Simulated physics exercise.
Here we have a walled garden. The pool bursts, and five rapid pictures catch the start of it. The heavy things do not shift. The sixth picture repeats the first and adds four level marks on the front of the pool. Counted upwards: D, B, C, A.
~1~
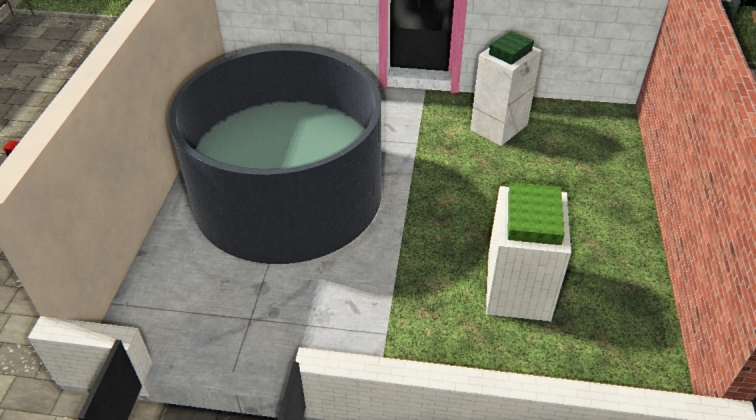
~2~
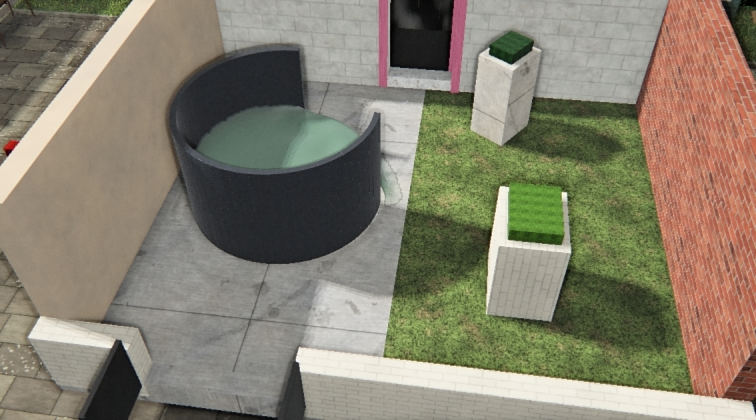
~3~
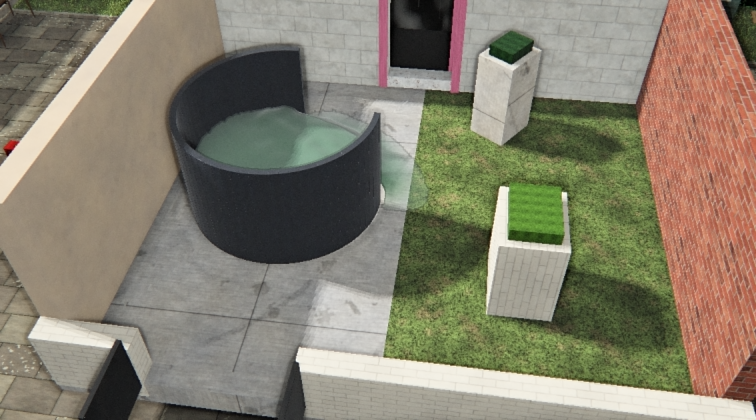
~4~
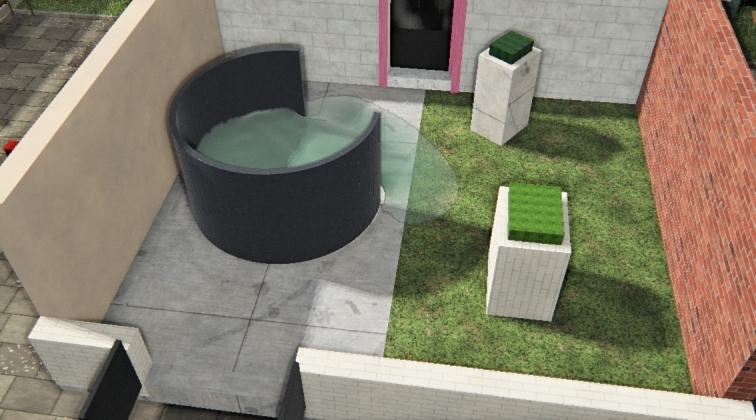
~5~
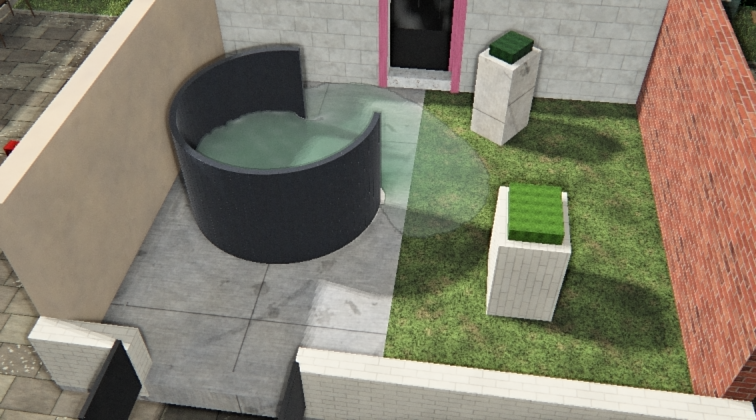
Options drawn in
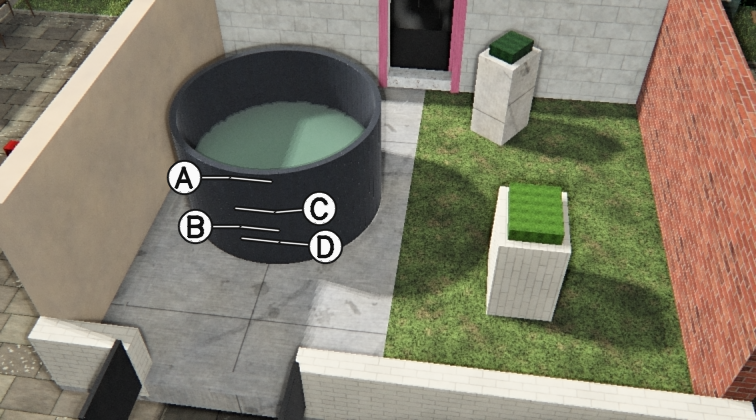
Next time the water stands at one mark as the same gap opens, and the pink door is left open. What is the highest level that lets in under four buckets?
The limit is D.
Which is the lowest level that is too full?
Here it is level B.
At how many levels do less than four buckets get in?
One of them.
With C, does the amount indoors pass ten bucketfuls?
Yes, clearly.
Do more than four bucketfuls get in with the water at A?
Yes, that goes wrong.
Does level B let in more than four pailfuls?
Yes, it does.
In white, A at (250, 179); B at (258, 228); C at (255, 210); D at (261, 240); from the bottom up D, B, C, A.
For level A, dozens of bucketfuls pour in.
For level B, about 9 bucketfuls get in.
For level C, dozens of bucketfuls pour in.
For level D, a bucket or two gets in.
